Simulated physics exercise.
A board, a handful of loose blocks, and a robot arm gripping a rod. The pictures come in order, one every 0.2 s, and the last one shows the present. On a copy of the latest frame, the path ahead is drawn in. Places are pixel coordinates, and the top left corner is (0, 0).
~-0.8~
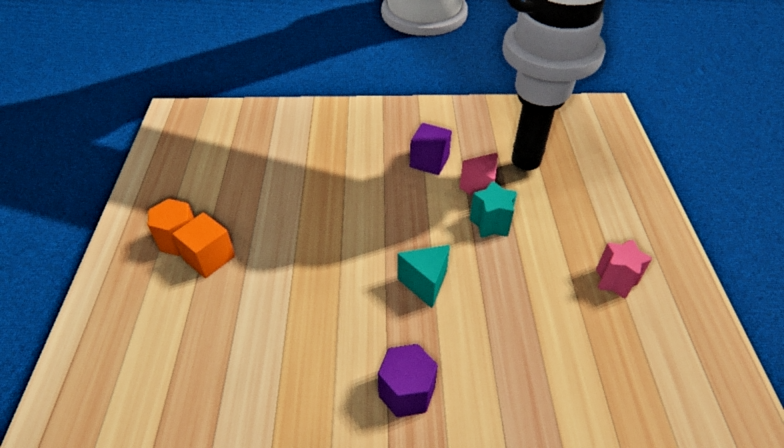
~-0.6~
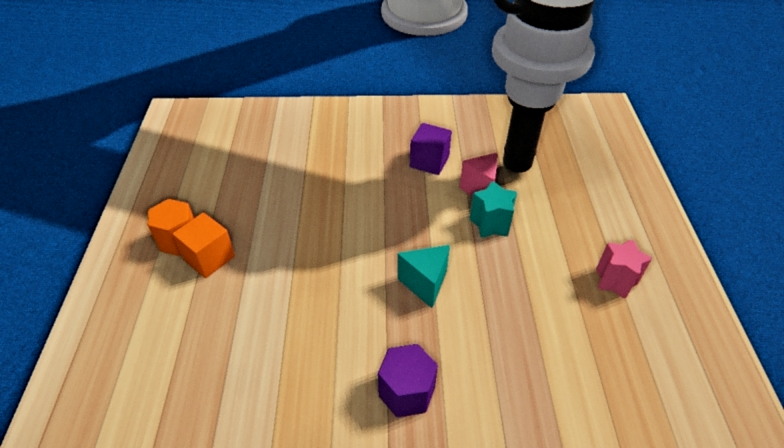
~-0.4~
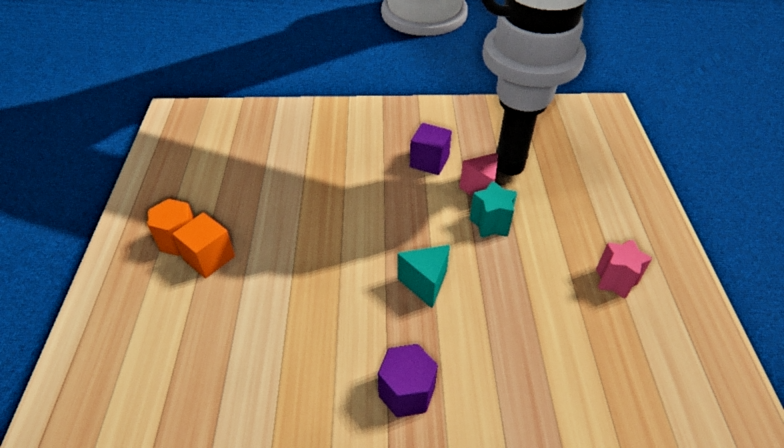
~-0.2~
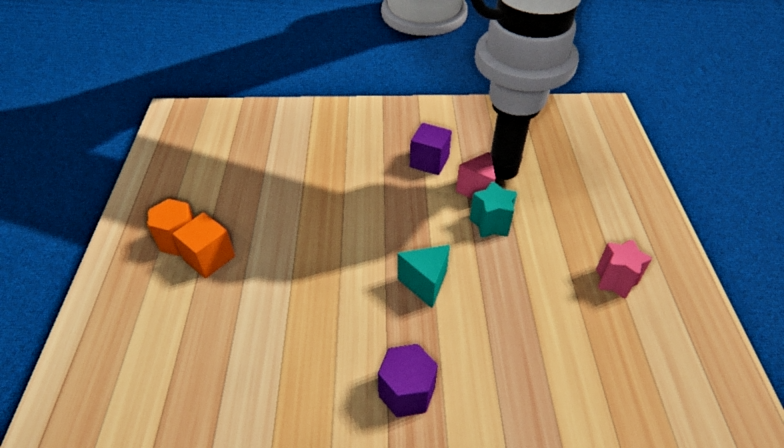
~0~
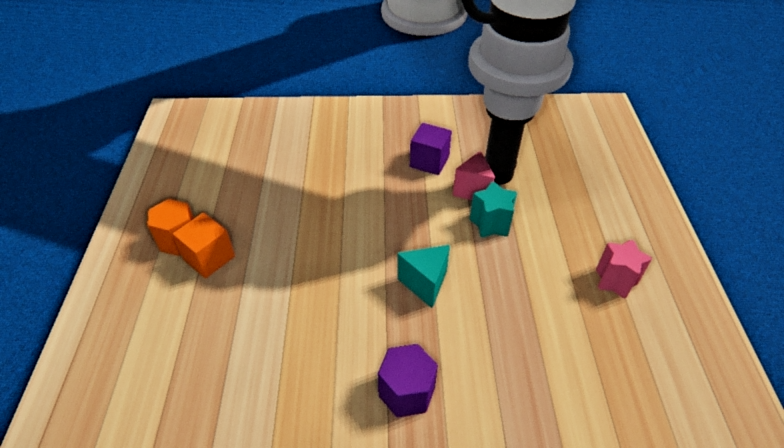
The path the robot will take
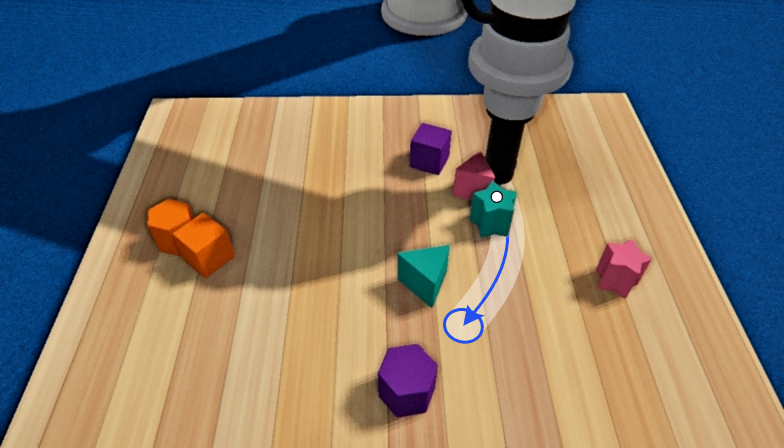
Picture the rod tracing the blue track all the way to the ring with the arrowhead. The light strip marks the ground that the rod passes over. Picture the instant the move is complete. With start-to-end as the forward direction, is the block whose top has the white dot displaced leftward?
No, it doesn't check out.
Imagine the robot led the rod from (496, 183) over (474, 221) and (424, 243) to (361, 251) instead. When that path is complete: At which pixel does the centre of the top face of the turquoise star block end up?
At (497, 223).
The line goes from (496, 183) through (507, 227) and (498, 277) to (463, 325); the dot is on the turquoise star block.
On the path given first. One third of the way, rod (509, 221); turquoise star block (488, 217), turned 20° clockwise.
Two thirds of the way, rod (499, 270); turquoise star block (471, 234), turned 90° clockwise.
At the end, rod (465, 318); pink triangle unmoved; turquoise star block (471, 234), turned 95° clockwise.
